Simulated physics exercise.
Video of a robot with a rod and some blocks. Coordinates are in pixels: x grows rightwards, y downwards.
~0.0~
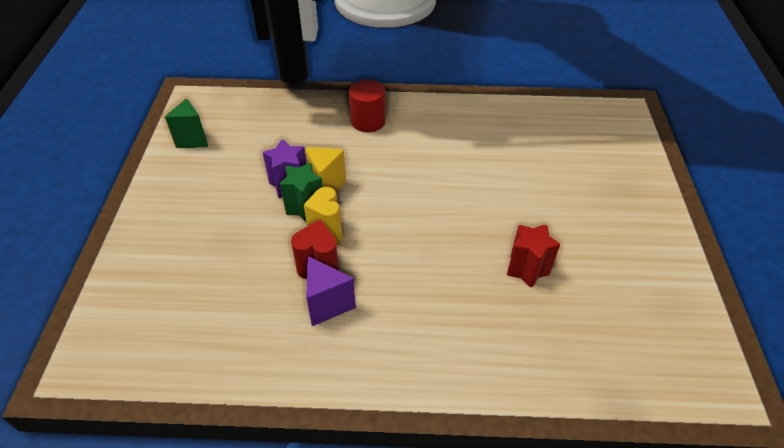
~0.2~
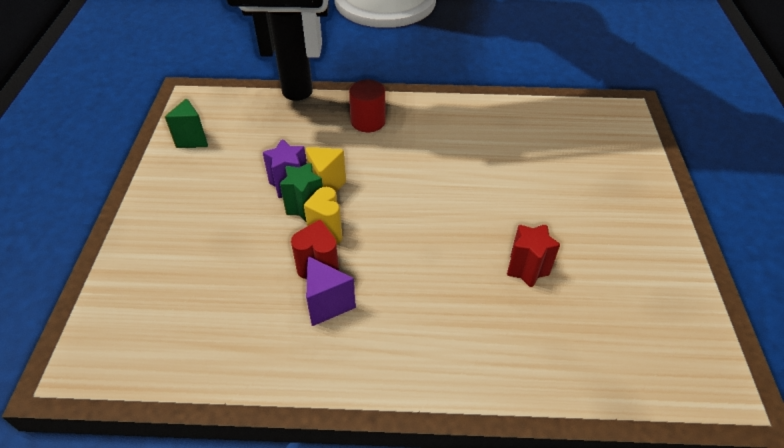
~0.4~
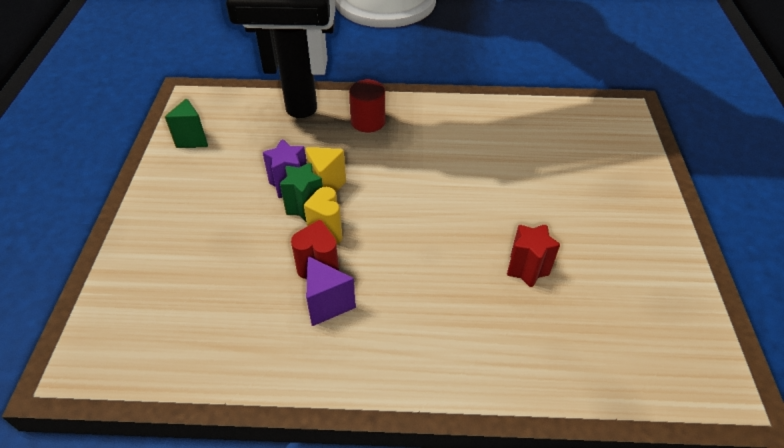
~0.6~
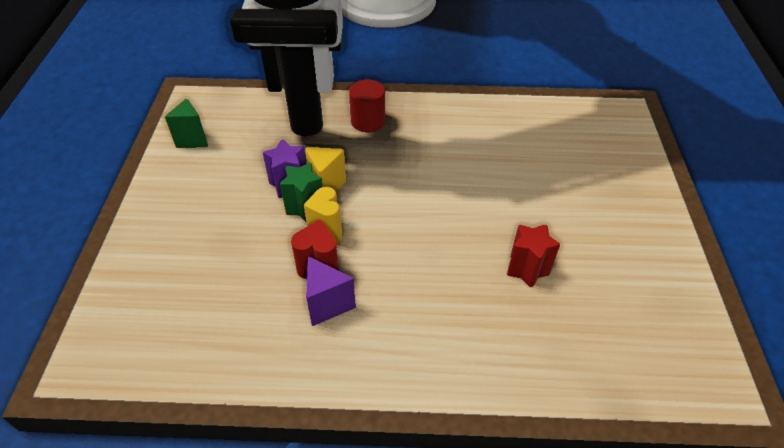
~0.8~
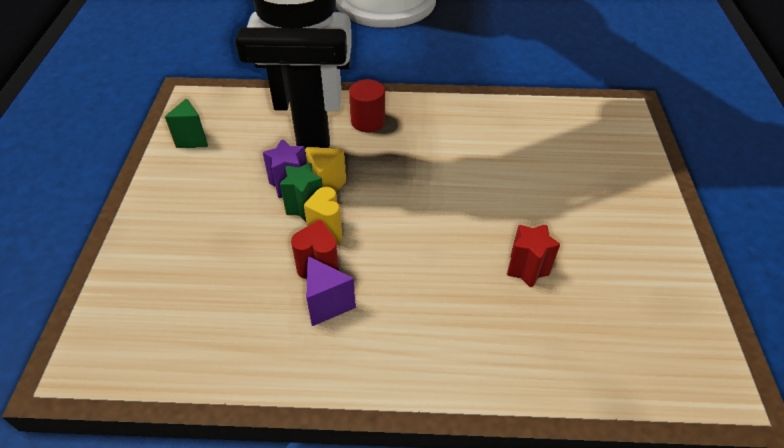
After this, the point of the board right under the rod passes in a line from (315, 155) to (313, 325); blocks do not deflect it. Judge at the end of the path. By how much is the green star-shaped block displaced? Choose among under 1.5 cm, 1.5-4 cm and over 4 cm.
It will move more than 4 cm.
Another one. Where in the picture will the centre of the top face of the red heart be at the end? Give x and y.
I'd expect the centre of its top face to be at (276, 322).
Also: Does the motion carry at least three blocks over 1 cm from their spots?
The answer is yes.
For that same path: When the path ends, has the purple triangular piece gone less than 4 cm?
My answer is no.
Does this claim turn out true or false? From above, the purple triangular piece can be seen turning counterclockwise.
That statement is accurate.
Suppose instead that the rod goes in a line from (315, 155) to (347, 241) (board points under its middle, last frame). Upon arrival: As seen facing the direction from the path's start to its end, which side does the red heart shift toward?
Out to the right.
On the path given first. One third of the way, rod (314, 193); green star-shaped block (290, 200); yellow triangular piece (340, 182), turned 70° anticlockwise.
Two thirds of the way, rod (313, 250); green star-shaped block (273, 233), turned 95° clockwise; red heart (309, 263); purple triangular piece (321, 292), turned 35° anticlockwise; yellow triangular piece (345, 188), turned 95° anticlockwise.
At the end, rod (311, 315); green star-shaped block (273, 235), turned 110° clockwise; red heart (276, 322), turned 80° clockwise; purple triangular piece (321, 328), turned 70° anticlockwise; yellow triangular piece (345, 188), turned 95° anticlockwise.
